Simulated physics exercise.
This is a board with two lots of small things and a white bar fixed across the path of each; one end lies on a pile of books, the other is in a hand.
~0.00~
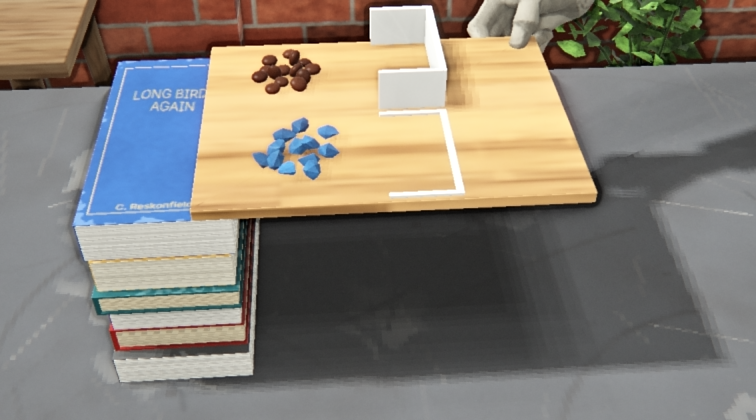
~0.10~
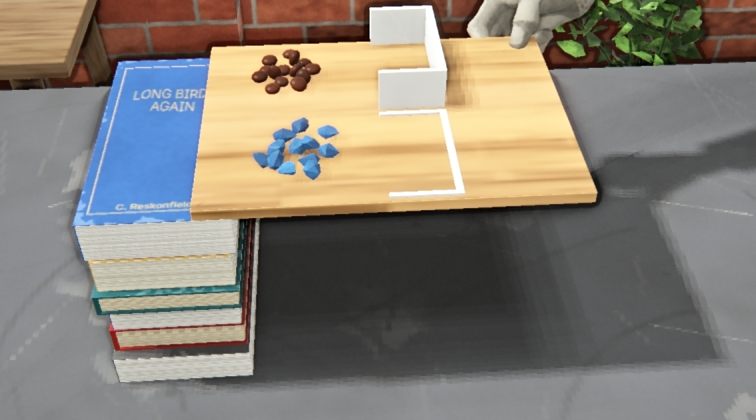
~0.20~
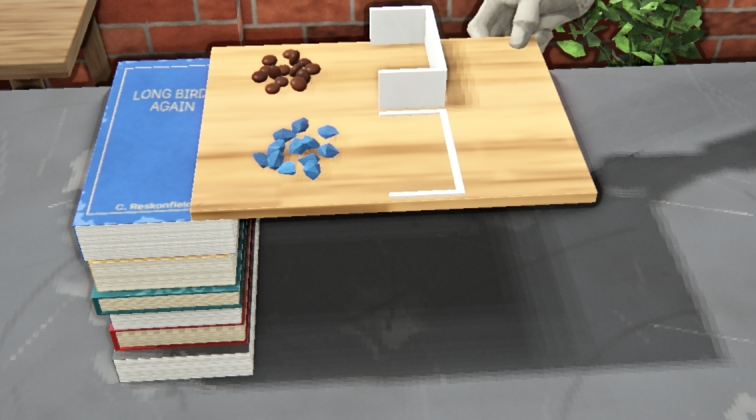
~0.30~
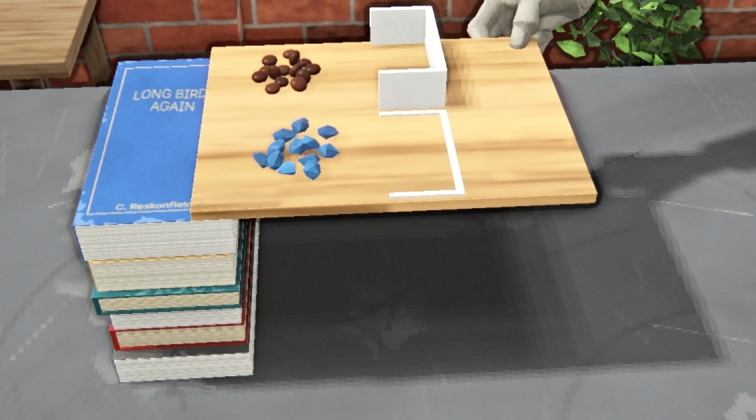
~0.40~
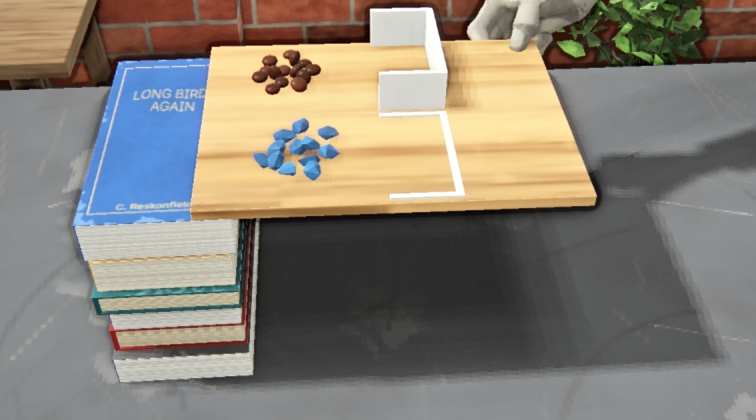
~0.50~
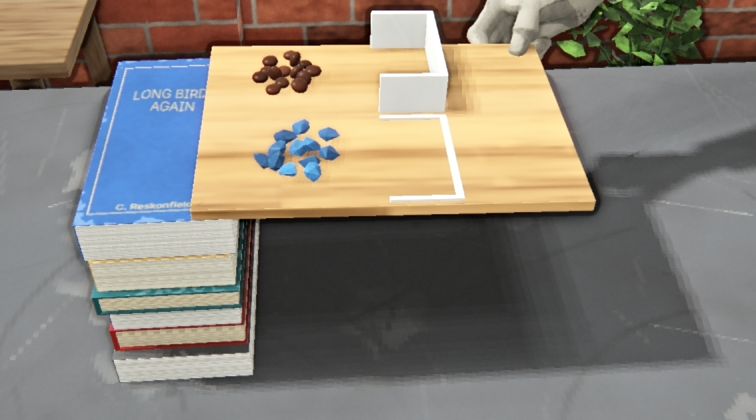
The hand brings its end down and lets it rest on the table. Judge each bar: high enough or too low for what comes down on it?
The bar for the front portion is too low, the bar for the back portion is high enough.
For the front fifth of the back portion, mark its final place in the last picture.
Centre near (390, 174) px.
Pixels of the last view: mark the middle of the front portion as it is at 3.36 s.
It will be centred somewhere around (539, 297).
After 1.36 s, board sloping at 16°; front portion where it was; back portion where it was.
After 2.27 s, board sloping at 31°; front portion has reached its bar; back portion has reached its bar.
After 3.36 s, board resting at 41°; front portion about two thirds past its bar; back portion has reached its bar.
At rest (3.6 s), board resting at 41°; front portion about two thirds past its bar; back portion gathered behind its bar.
